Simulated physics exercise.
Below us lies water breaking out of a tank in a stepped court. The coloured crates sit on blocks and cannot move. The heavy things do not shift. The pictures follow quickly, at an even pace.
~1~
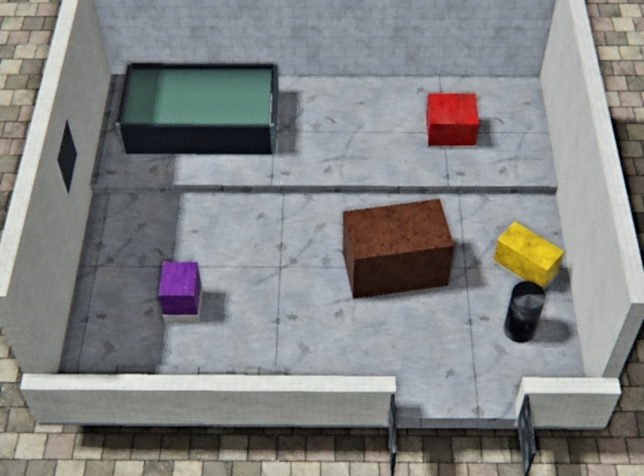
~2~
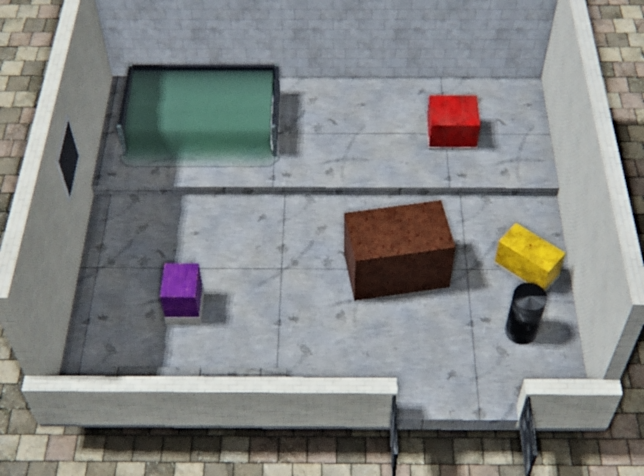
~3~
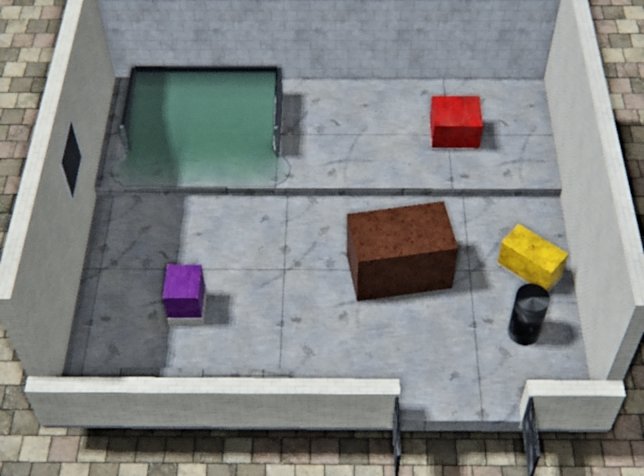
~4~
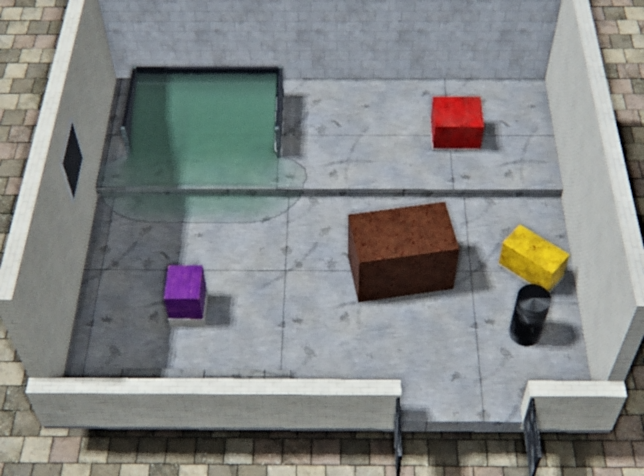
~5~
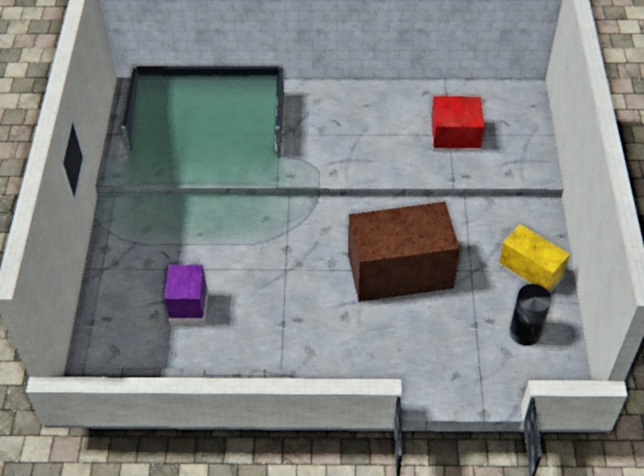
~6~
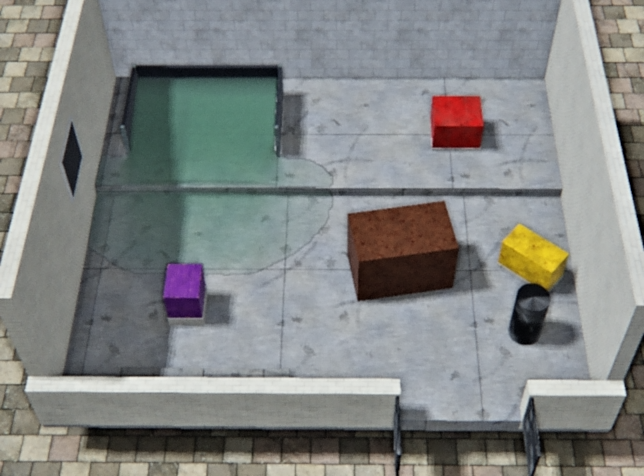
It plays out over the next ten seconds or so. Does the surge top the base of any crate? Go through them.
In the end: The red crate stays dry; the yellow crate gets wet; the purple crate gets wet.
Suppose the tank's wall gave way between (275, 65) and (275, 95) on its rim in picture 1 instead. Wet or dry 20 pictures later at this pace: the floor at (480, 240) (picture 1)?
Answer: Flooded.
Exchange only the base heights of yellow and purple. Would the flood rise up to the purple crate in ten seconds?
Then: Purple crate gets wet.
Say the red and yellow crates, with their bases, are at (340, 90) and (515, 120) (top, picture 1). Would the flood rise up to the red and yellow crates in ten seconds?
One by one: The red one stays dry; the yellow one keeps dry.
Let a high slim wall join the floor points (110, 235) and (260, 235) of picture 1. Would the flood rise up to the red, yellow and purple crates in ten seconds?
One by one: Red is safe; yellow takes water; purple is spared.
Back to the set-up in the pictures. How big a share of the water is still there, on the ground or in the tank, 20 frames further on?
I make it 100 per cent.
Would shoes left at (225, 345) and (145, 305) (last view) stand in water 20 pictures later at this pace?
In turn: Wet, flooded.
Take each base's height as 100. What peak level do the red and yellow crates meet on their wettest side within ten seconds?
In turn 0 and 210 per cent.
A moment on, water covers 35 % of the floor; the red crate not reached, the yellow crate not reached, the purple crate water round its plinth.
Next, water covers 40 % of the floor; the red crate not reached, the yellow crate not reached, the purple crate water round its plinth.
Then, water covers 50 % of the floor; the red crate not reached, the yellow crate not reached, the purple crate water round its plinth.
Later, water covers 60 % of the floor; the red crate not reached, the yellow crate water round its plinth, the purple crate water round its plinth.
In the end, water covers 65 % of the floor; the red crate stayed above the water, the yellow crate was topped, the purple crate was topped.
